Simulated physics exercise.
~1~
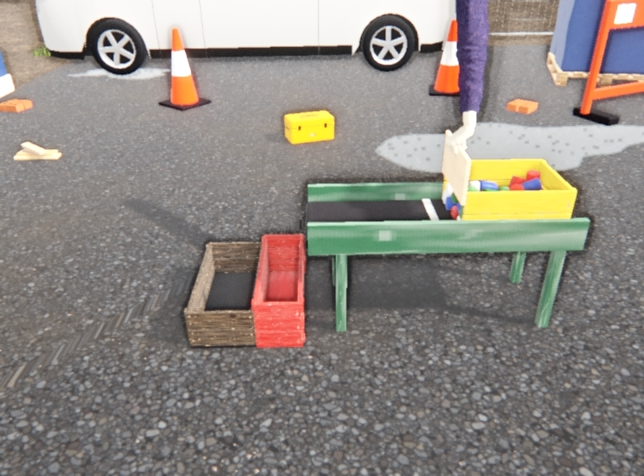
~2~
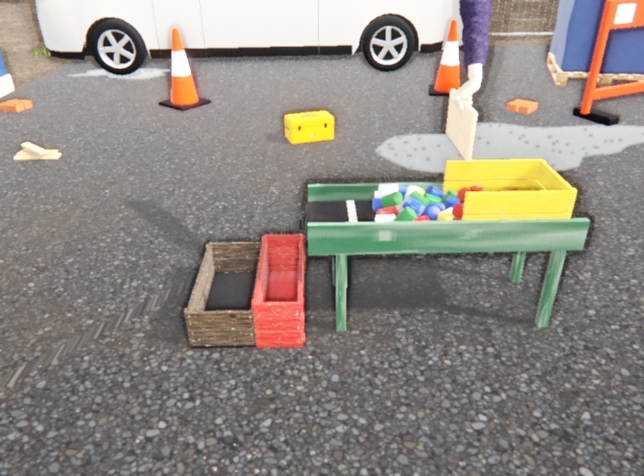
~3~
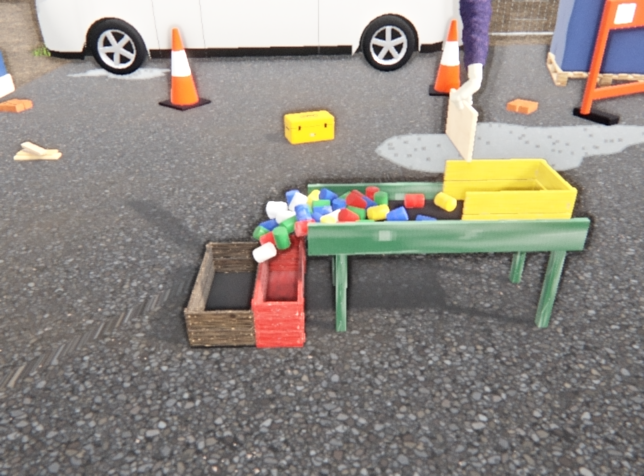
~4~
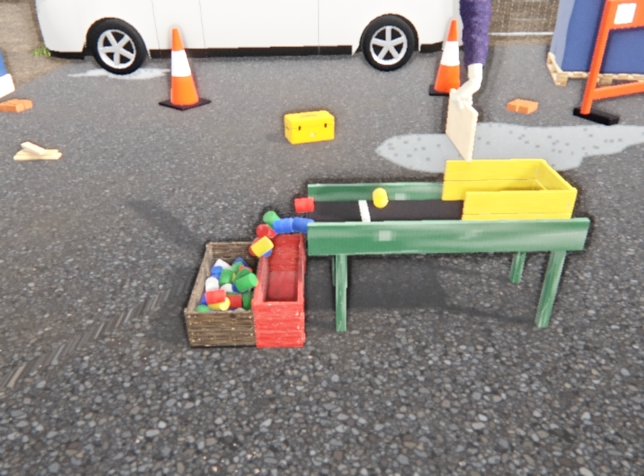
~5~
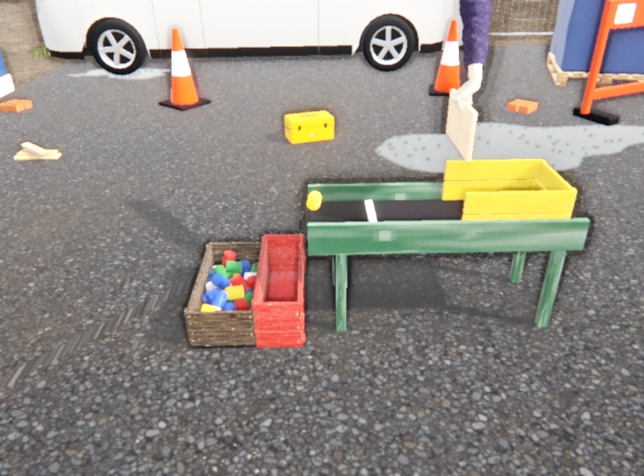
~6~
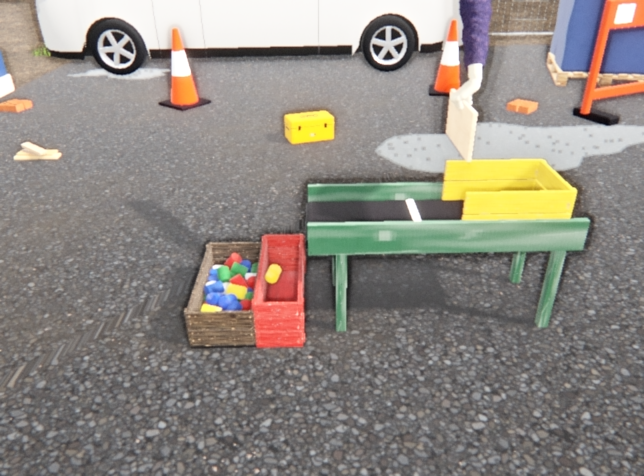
A hand in a purple sleeve lifted the gate of a yellow pen, and a belt carried a jumble of colorful little jars left and off its end, nearly all landing in the dark tub, while a last yellow one dropped into the red bin.
